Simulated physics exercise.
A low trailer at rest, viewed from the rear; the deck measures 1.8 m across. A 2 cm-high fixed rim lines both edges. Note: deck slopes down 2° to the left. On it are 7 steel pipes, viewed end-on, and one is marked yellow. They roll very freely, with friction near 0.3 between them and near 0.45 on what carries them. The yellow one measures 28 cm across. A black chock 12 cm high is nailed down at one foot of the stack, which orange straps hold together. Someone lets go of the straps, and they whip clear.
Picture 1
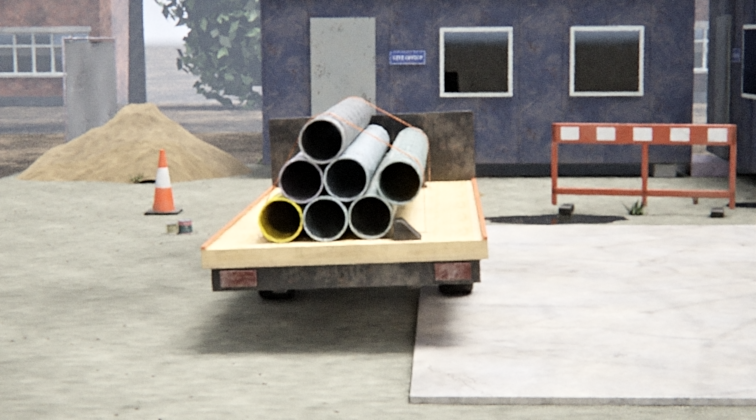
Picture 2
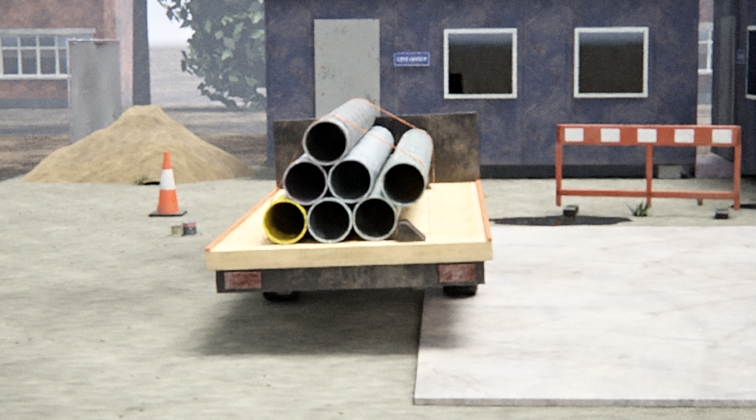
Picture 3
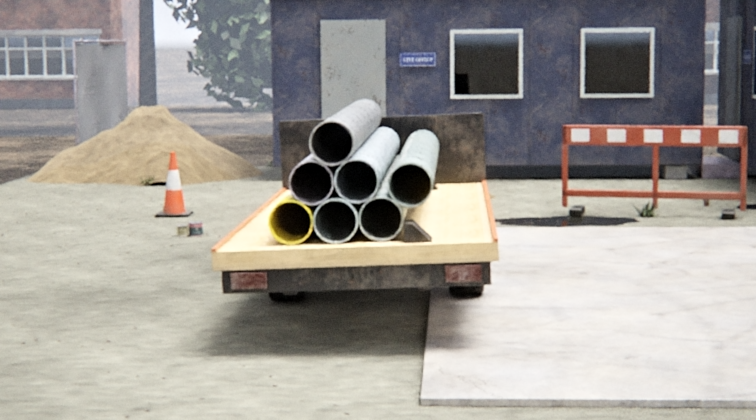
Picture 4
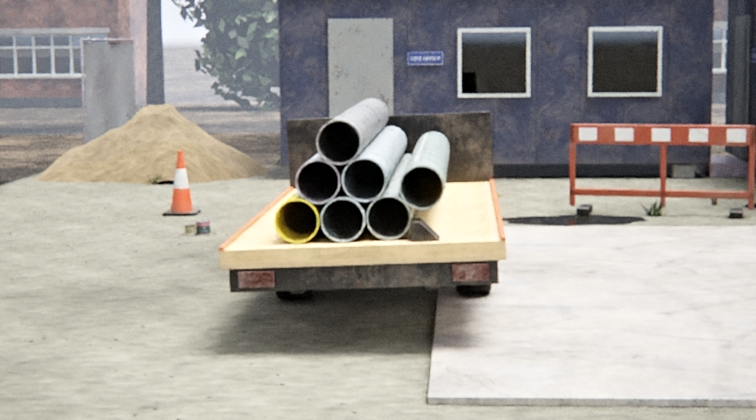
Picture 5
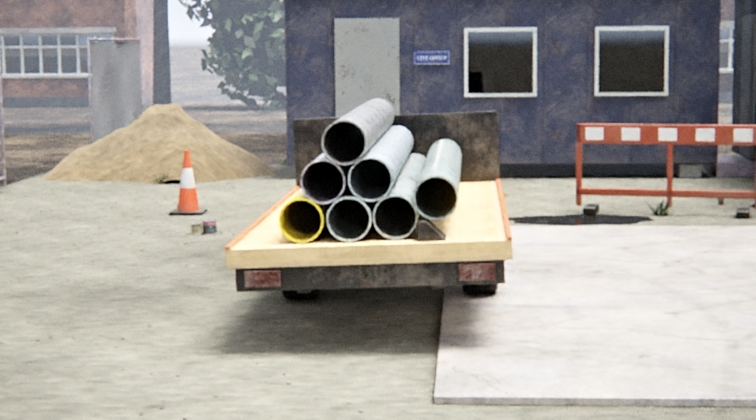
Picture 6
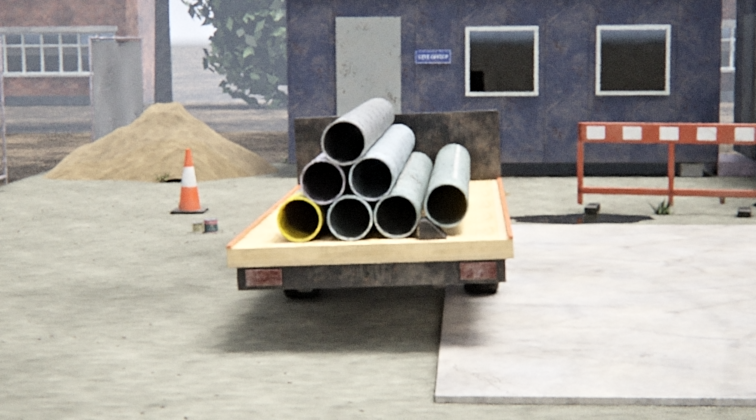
A low flatbed trailer with a pale deck stands in a yard, seen from behind, before a dark blue building, with a sand heap and orange cone left and a red-and-white barrier right. Seven grey pipes, the lower-left one rimmed yellow, lie stacked beside a dark chock. Thin orange straps whip away, and the right-hand upper pipe rolls a short way down to the right as the camera pans slightly left.
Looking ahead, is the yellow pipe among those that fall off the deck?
Outcome - yellow topples off.
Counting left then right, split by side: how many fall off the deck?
Left side: 3; right side: 1.
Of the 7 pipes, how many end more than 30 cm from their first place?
Counted: 7.
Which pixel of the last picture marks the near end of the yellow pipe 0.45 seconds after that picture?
I'd point to somewhere near (263, 221).
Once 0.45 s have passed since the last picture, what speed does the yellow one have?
It's going at around 0.7 m/s.
Then, 0.4 s after the last picture, yellow is on the deck, 20 cm from the left edge, rolling left; 0 gone from the deck.
Then, 0.9 s after the last picture, yellow is dropping off the left side; 2 gone from the deck.
At rest (6.1 s after the last picture), yellow is on the ground to the left; 4 gone from the deck.
